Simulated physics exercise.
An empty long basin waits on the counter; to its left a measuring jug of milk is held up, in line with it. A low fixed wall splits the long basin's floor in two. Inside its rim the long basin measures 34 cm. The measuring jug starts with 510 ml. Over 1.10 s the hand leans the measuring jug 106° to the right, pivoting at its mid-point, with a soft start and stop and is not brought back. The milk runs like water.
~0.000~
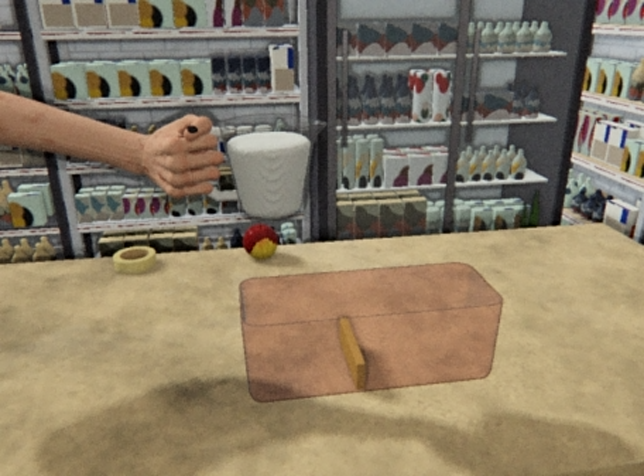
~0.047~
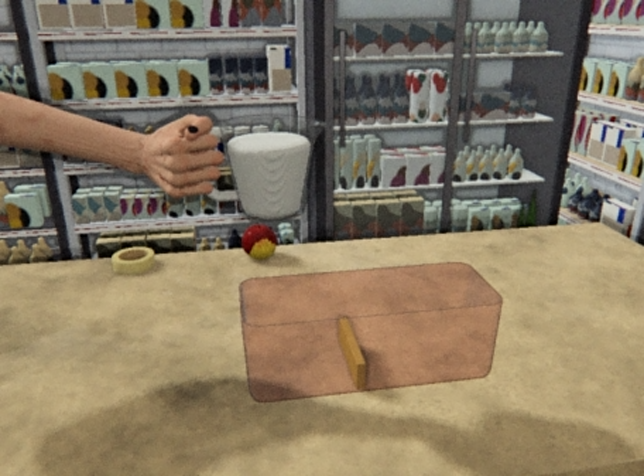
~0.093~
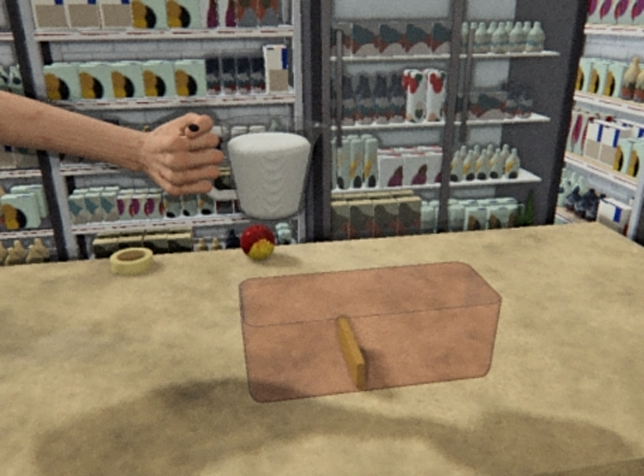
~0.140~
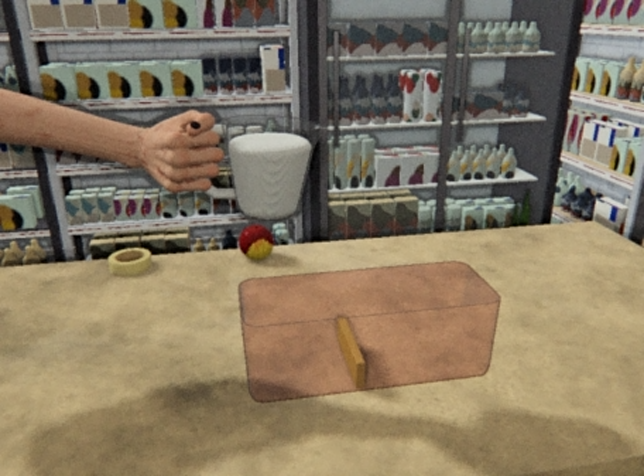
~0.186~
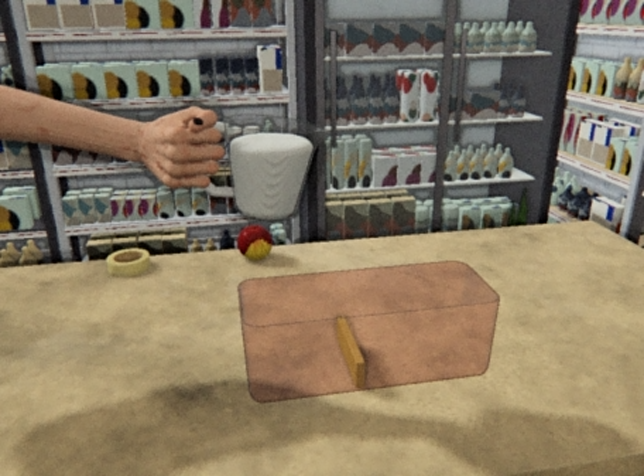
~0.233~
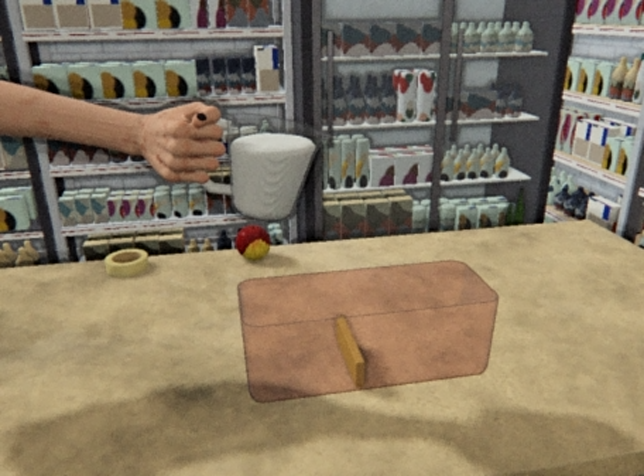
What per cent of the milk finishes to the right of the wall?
Roughly 90 per cent is past the wall.
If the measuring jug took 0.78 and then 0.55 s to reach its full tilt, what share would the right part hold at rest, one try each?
In turn about 90 and 90 per cent.
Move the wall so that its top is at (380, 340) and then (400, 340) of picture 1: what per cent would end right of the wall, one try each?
In turn about 50 and 10 per cent.
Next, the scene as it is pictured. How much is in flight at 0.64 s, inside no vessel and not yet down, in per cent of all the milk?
About 22 per cent.
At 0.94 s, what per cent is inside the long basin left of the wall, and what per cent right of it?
Some 2 per cent left and 60 right.
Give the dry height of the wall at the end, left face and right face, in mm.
Some 38 mm on the left and 20 mm on the right.
After 0.64 s the tilt is 67° and 74 per cent is still to pour, 0 is left of the wall and 3 right of it.
After 0.94 s the tilt is 101° and 15 per cent is still to pour, 2 is left of the wall and 59 right of it.
After 1.26 s the tilt is 106° and 0 per cent is still to pour, 7 is left of the wall and 91 right of it.
After 1.60 s the tilt is 106° and 0 per cent is still to pour, 8 is left of the wall and 90 right of it.
In the end 8 per cent lies left of the wall, 90 right of it and 2 outside.
